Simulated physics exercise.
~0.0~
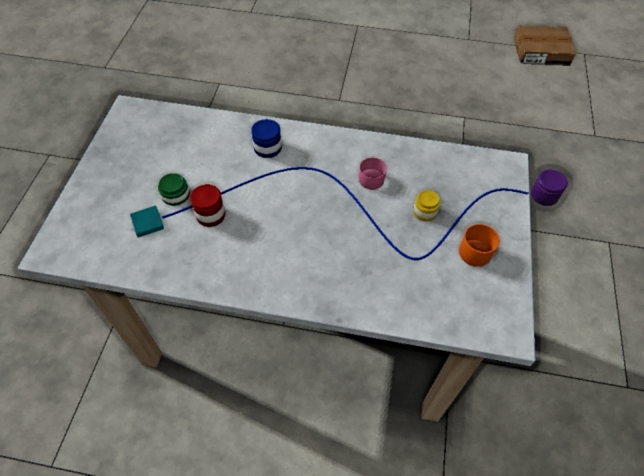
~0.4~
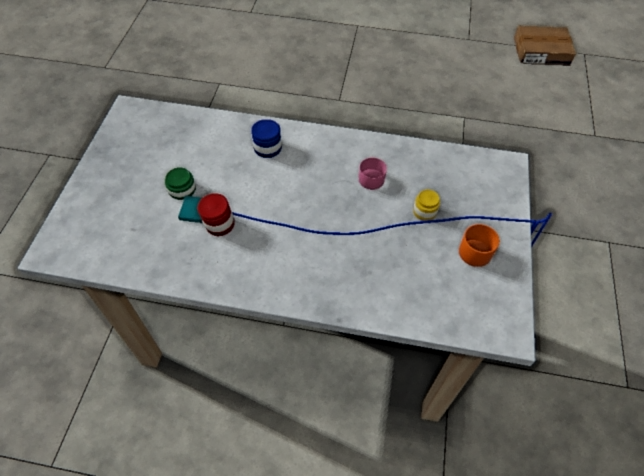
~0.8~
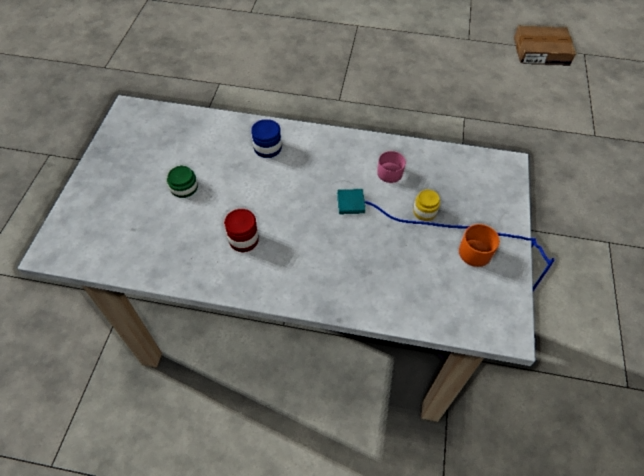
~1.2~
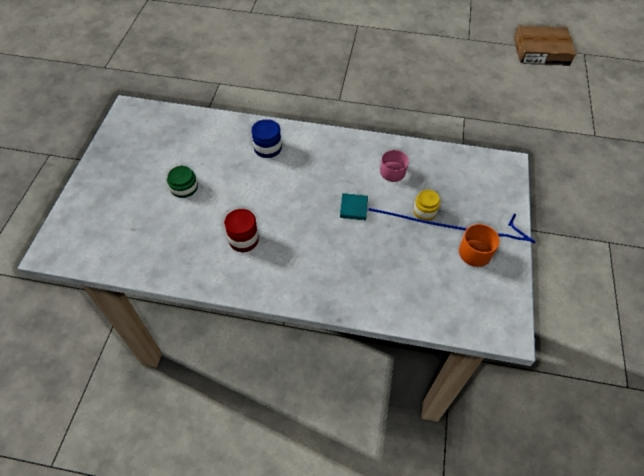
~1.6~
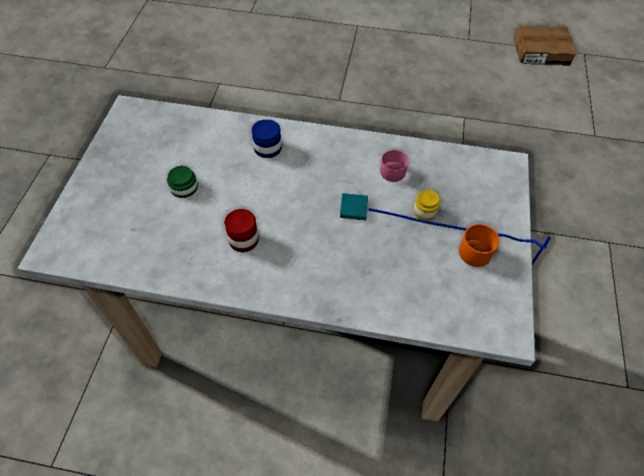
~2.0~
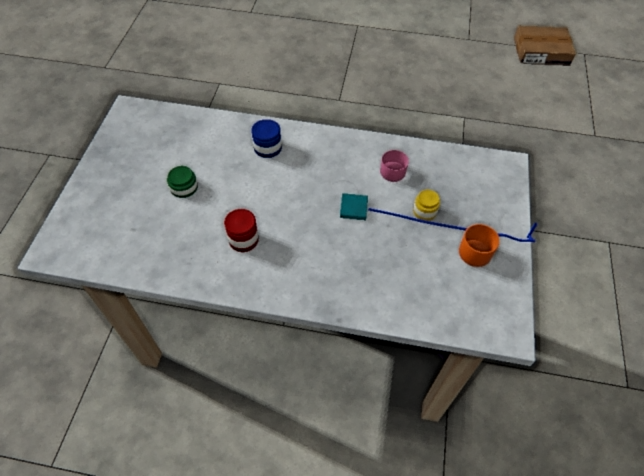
A pale table held jars, cups and a small teal block tied by a blue cord to a purple canister, which dropped off the right edge, dragging the block rightward past the nudged red canister and pink cup until it stopped mid-table.
